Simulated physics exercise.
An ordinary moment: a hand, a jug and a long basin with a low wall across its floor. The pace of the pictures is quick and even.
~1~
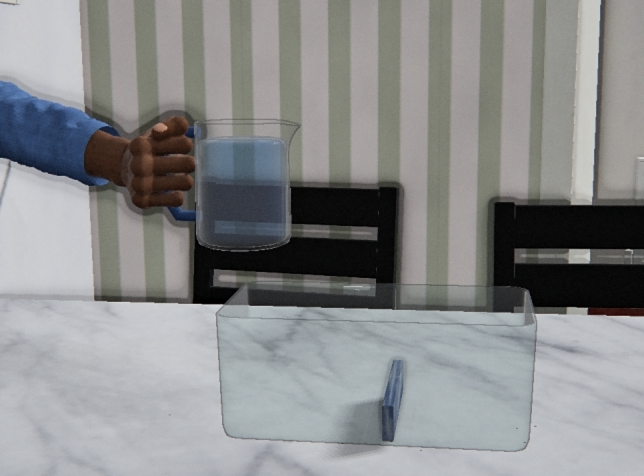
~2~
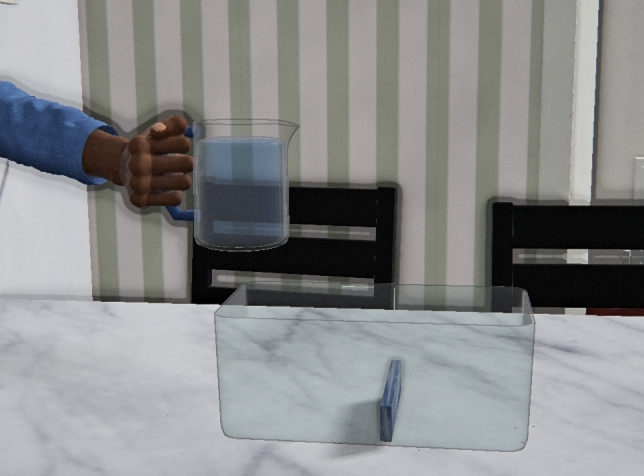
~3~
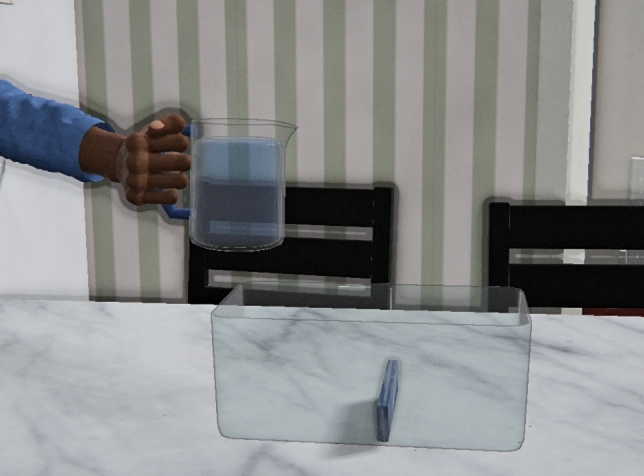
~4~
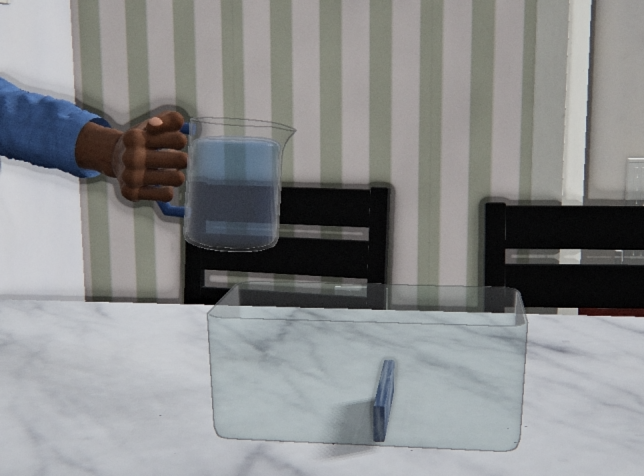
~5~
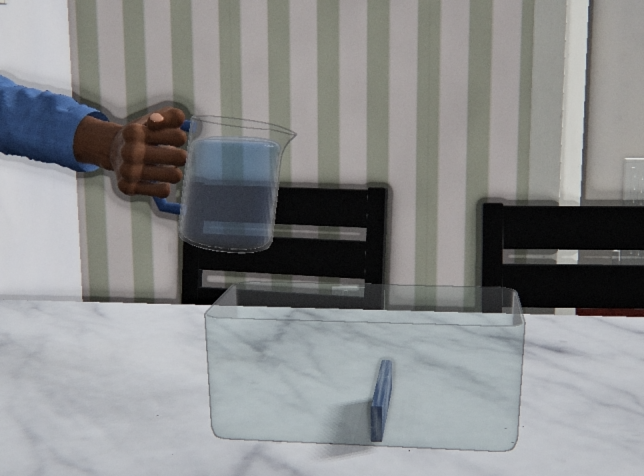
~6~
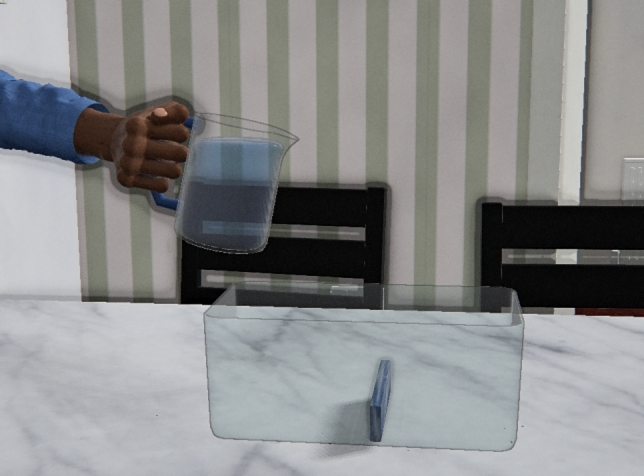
To begin with, a hand in a blue sleeve holds a clear jug of blue liquid upright above a long transparent basin on a marble table, with a small blue wall inside it. The view shifts very slightly, and the hand gradually tilts the jug a little to the right.
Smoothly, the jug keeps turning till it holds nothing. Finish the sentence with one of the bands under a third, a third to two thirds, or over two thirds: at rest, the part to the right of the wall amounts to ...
At rest, the part to the right of the wall amounts to under a third.
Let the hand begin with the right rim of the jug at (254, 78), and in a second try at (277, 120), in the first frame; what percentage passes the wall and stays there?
10 % and 5 %.
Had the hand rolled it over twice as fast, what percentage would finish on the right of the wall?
15 per cent or thereabouts.
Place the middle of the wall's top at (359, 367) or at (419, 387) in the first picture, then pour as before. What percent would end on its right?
Roughly 70 per cent first and roughly 10 per cent second.
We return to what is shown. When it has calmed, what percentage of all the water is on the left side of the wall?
Estimate: Some 75 per cent.
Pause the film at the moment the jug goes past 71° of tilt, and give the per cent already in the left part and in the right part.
Left 5 %, right 0 %.
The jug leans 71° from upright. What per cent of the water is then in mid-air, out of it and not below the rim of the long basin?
It's close to 15 per cent.
A moment on, the tilt is 71° and 82 per cent is still to pour, 4 is left of the wall and 0 right of it.
Next, the tilt is 107° and 26 per cent is still to pour, 37 is left of the wall and 19 right of it.
Then the tilt is 113° and 1 per cent is still to pour, 73 is left of the wall and 21 right of it.
Later the tilt is 113° and 0 per cent is still to pour, 75 is left of the wall and 23 right of it.
At rest 75 per cent lies left of the wall, 23 right of it and 2 outside.
